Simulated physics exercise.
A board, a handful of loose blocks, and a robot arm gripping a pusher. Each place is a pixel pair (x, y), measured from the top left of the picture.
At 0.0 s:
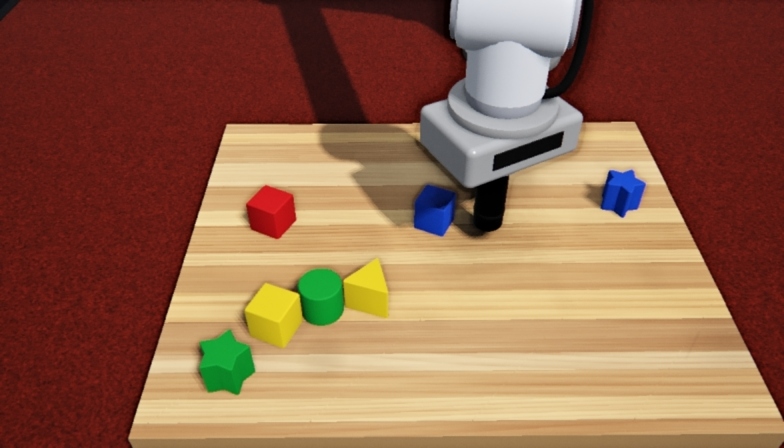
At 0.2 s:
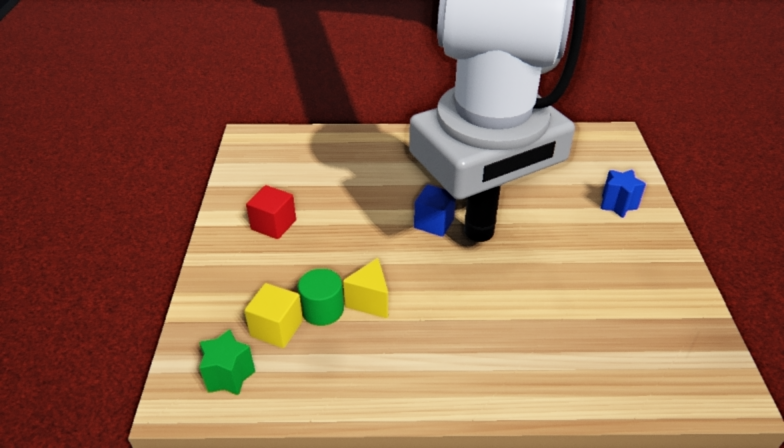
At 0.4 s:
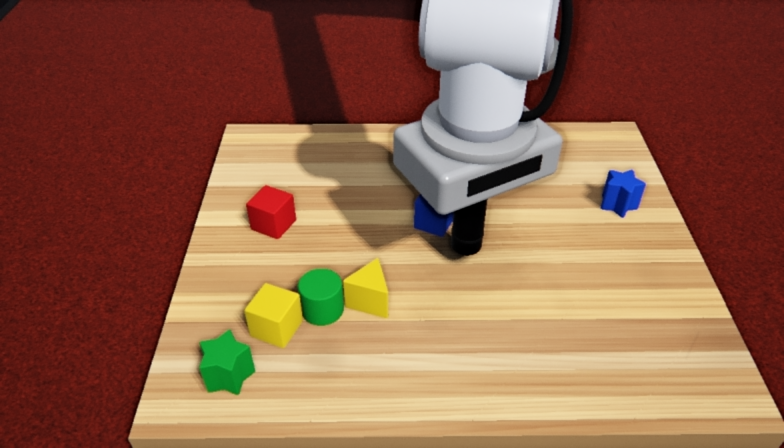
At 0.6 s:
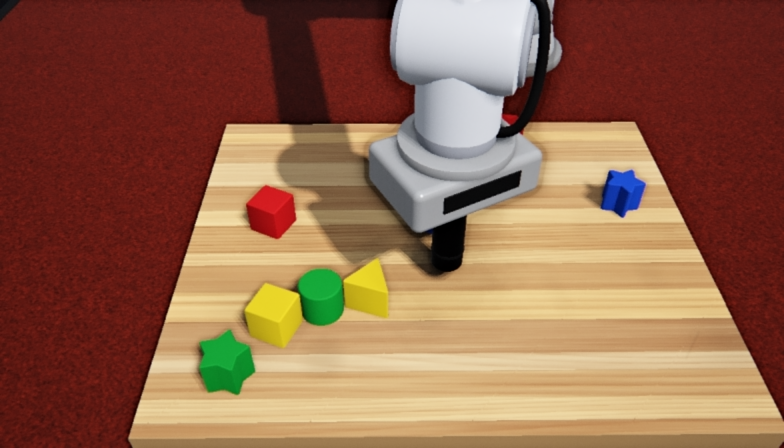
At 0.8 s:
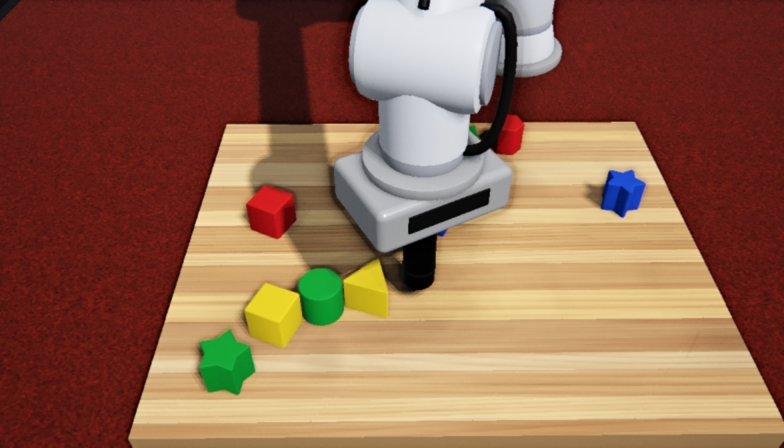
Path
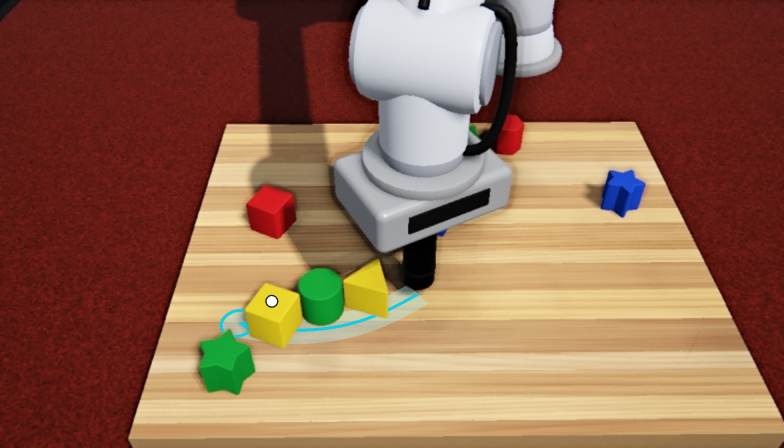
A white and grey robot arm with a black pusher reaches over a light wooden board on a dark red floor, seen from above at an angle. A red block, a blue block and a blue star sit across the upper board, with yellow and green blocks lower left. The arm glides slightly left and nearer, uncovering red and green pieces behind, while the camera stays still.
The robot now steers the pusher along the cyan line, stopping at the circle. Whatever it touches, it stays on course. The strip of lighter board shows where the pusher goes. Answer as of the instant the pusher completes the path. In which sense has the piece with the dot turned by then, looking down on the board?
Viewed from overhead, the piece with the dot winds up turned anticlockwise.
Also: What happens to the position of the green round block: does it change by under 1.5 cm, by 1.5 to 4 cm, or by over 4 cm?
The green round block ends up a moderate distance away, 1.5 to 4 cm.
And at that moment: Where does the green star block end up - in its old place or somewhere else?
Undisturbed, or as good as.
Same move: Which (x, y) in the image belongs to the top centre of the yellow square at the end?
That would be at about pixel (193, 304).
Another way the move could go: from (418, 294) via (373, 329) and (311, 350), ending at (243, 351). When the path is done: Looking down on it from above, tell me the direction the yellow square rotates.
The yellow square rotates clockwise.
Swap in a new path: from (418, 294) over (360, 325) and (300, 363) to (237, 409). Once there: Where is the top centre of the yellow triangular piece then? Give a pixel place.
Most likely (342, 278).
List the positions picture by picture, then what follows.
Pusher tip (487, 223); block tops, green star block (222, 350); yellow square (272, 301); green round block (320, 283); yellow triangular piece (370, 276), in the first frame.
Pusher (479, 233); blocks unchanged, in the second frame.
Pusher (466, 246); blocks unchanged, in the third frame.
Pusher (447, 262); blocks unchanged, in the fourth frame.
Pusher (418, 279); green star block (222, 350); yellow square (272, 301); green round block (320, 283); yellow triangular piece (370, 276), in the fifth frame.
Path on the board, from (418, 294) over (364, 320) and (301, 330) to (238, 323); the dot is on the yellow square.
On the path given first. One third of the way, pusher (362, 305); green round block (306, 277); yellow triangular piece (342, 276), turned 70° clockwise.
Two thirds of the way, pusher (297, 315); yellow square (256, 302); green round block (298, 274); yellow triangular piece (340, 275), turned 85° clockwise.
At the end, pusher (234, 308); green star block in place; yellow square (193, 304), turned 40° anticlockwise; green round block (298, 274); yellow triangular piece (340, 275), turned 85° clockwise.
